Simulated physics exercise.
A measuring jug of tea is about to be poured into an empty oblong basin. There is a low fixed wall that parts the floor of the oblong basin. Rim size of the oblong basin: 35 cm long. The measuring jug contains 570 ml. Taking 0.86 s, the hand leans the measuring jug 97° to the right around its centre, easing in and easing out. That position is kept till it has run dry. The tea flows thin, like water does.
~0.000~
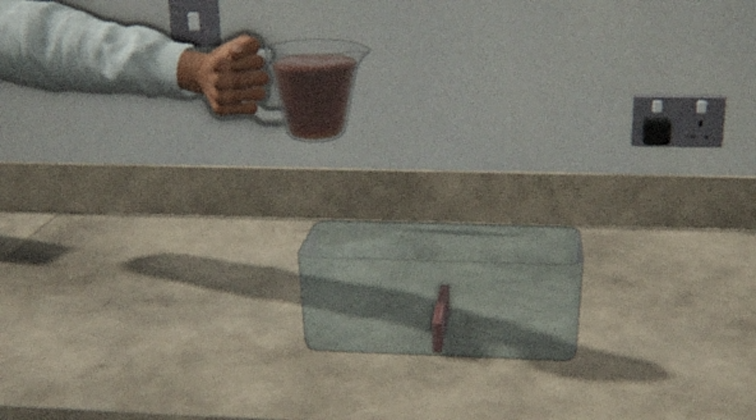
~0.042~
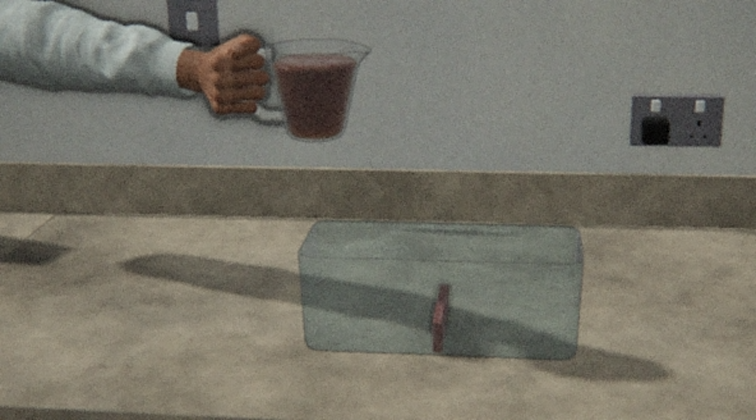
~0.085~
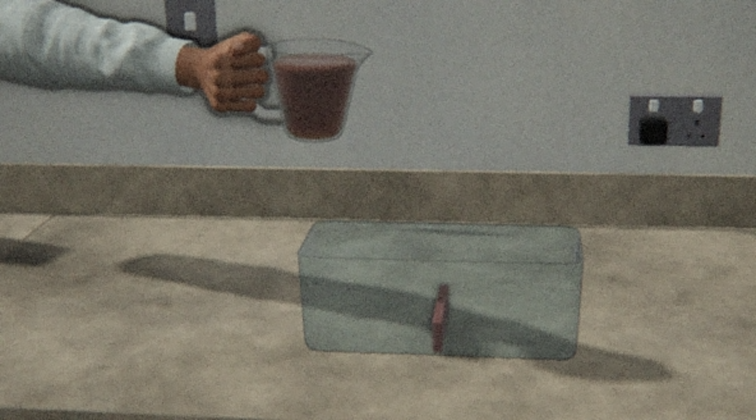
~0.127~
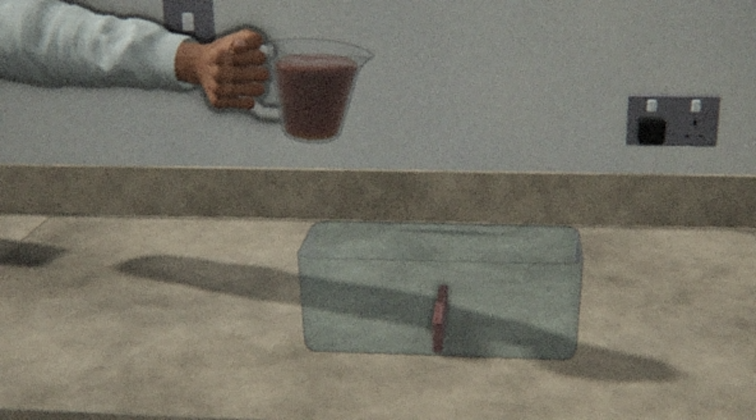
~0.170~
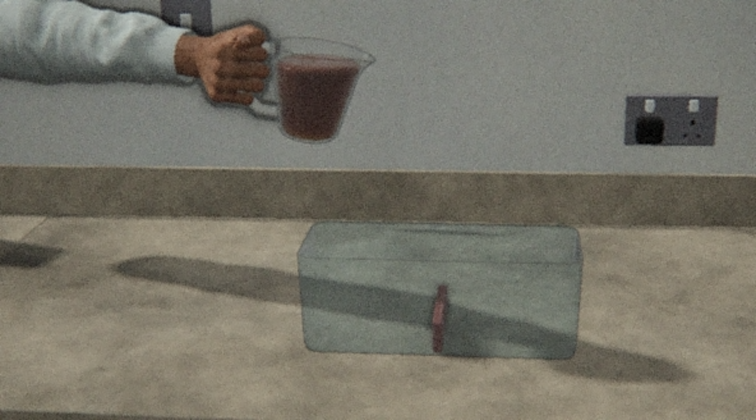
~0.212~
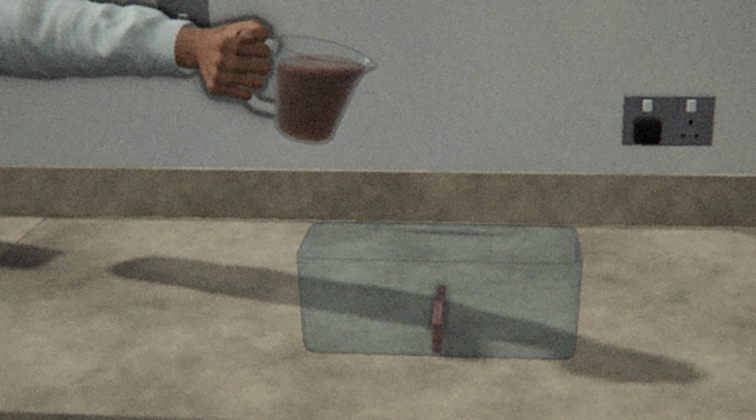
A hand in a pale sleeve held a clear measuring jug of tea above and to the left of an empty glass basin on a counter, then slowly leaned it slightly to the right.
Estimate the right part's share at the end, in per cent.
Roughly 44 per cent is in the right part.
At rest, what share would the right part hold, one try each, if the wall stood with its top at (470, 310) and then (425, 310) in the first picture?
First 10, then 80 per cent.
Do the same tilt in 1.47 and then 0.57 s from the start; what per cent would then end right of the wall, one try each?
First 60, then 35 per cent.
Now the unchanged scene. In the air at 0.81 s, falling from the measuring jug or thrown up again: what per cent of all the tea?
I'd put it at about 26 per cent of the liquid.
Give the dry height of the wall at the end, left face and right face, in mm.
Close to 26 mm left and close to 30 mm right.
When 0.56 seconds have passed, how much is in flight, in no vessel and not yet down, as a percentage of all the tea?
30 %.
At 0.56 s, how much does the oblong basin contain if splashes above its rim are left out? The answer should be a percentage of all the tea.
I reckon close to 4 percent of it.
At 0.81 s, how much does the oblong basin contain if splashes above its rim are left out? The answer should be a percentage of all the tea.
It works out near 58 per cent.
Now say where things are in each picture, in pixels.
In the first frame, it leans 0°; its right rim is at (371, 49); the tea meets the walls at (273, 60) and (358, 61); the oblong basin's rim runs from (307, 239) to (581, 247); the wall's top is at (441, 304).
In the second frame, it leans 1°; its right rim is at (372, 50); the tea meets the walls at (273, 60) and (359, 60).
In the third frame, it leans 2°; its right rim is at (373, 52); the tea meets the walls at (274, 59) and (358, 62).
In the fourth frame, it leans 5°; its right rim is at (374, 55); the tea meets the walls at (274, 59) and (360, 64).
In the fifth frame, it leans 9°; its right rim is at (376, 59); the tea meets the walls at (276, 60) and (362, 64).
In the sixth frame, it leans 14°; its right rim is at (378, 65); the tea meets the walls at (278, 61) and (366, 66).
Then, 0.56 s in, the tilt is 70° and 67 per cent is still to pour, 1 is left of the wall and 2 right of it.
Then, 0.81 s in, the tilt is 96° and 17 per cent is still to pour, 21 is left of the wall and 37 right of it.
Then, 1.07 s in, the tilt is 97° and 1 per cent is still to pour, 52 is left of the wall and 43 right of it.
Then, 1.36 s in, the tilt is 97° and 0 per cent is still to pour, 55 is left of the wall and 44 right of it.
Finally, 55 per cent lies left of the wall, 44 right of it and 1 outside.
